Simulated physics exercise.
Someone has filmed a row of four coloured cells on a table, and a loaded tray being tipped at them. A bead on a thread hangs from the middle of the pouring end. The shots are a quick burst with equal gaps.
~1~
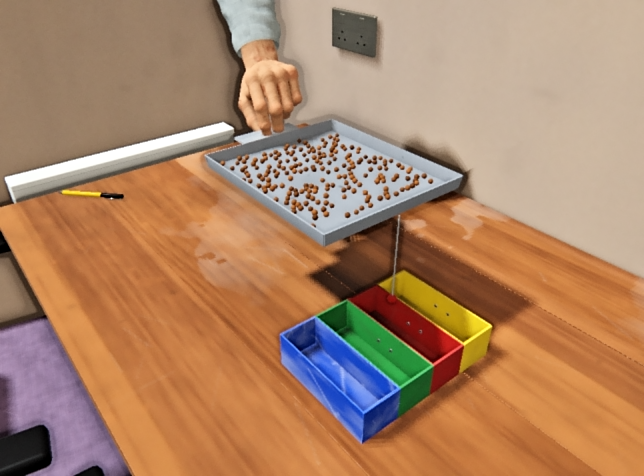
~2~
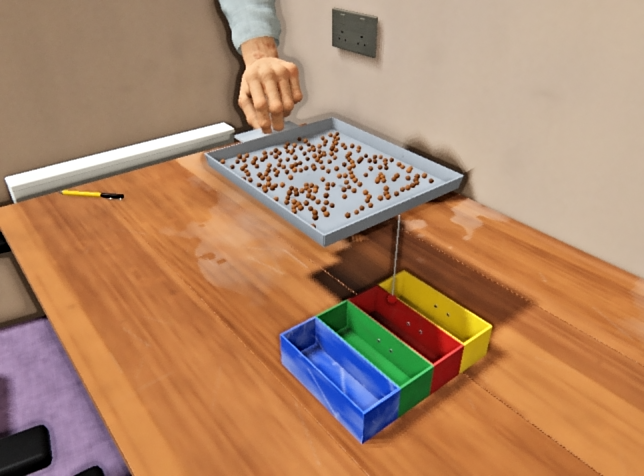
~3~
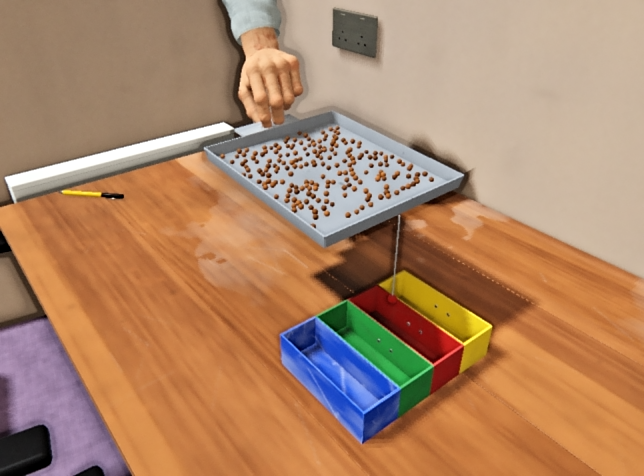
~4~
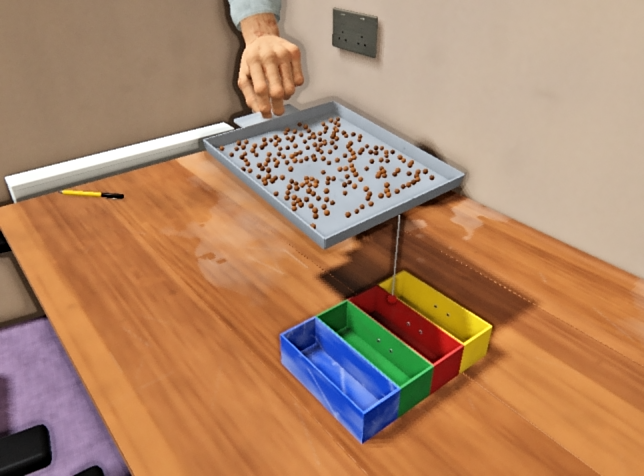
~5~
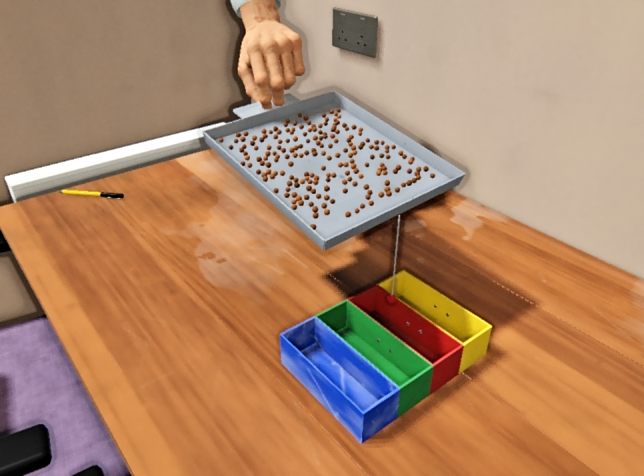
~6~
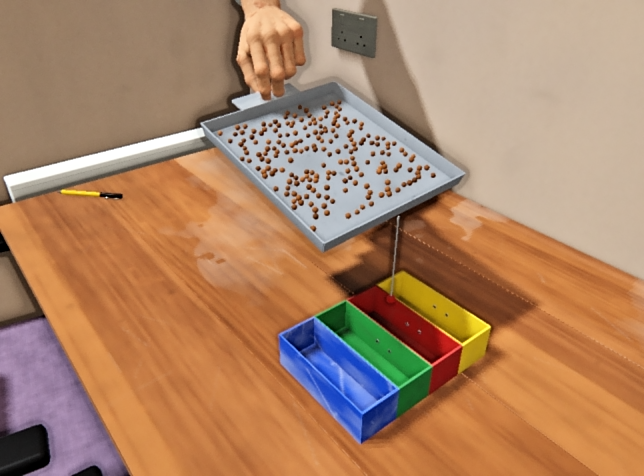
A hand slowly raising the back of a grey tray of brown cereal balls above blue, green, red and yellow cells.
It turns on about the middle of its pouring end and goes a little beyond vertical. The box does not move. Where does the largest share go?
The blue cell gets the most.
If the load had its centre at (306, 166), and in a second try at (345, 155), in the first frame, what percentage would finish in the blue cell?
About 60 and 40 per cent.
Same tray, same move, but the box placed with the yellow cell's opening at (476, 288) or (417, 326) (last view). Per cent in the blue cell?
Near 20 % and 0 %.
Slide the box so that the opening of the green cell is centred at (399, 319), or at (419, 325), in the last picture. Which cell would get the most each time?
At the first place the blue one, at the second the cell in blue.
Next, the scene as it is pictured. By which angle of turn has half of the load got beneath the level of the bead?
At some 105 degrees.
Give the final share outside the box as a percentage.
Close to 0 per cent.
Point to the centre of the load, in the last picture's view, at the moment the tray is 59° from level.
Near (358, 220).
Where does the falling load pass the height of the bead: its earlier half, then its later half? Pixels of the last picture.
At about (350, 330), then at (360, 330).
Just after the last frame, tray tipped steeply; almost all on the tray; just a few in the blue cell; just a few in the green cell; just a few falling or outside the box.
A moment on, tray tipped right over; roughly two thirds on the tray; about a tenth in the blue cell; about a tenth in the green cell; just a few in the red cell; about a tenth falling or outside the box.
Further on, tray tipped past a quarter turn; roughly half in the blue cell; roughly a third in the green cell; roughly a quarter in the red cell; just a few in the yellow cell.
When it is over, tray tipped past a quarter turn; roughly half in the blue cell; roughly a third in the green cell; roughly a quarter in the red cell; just a few in the yellow cell.
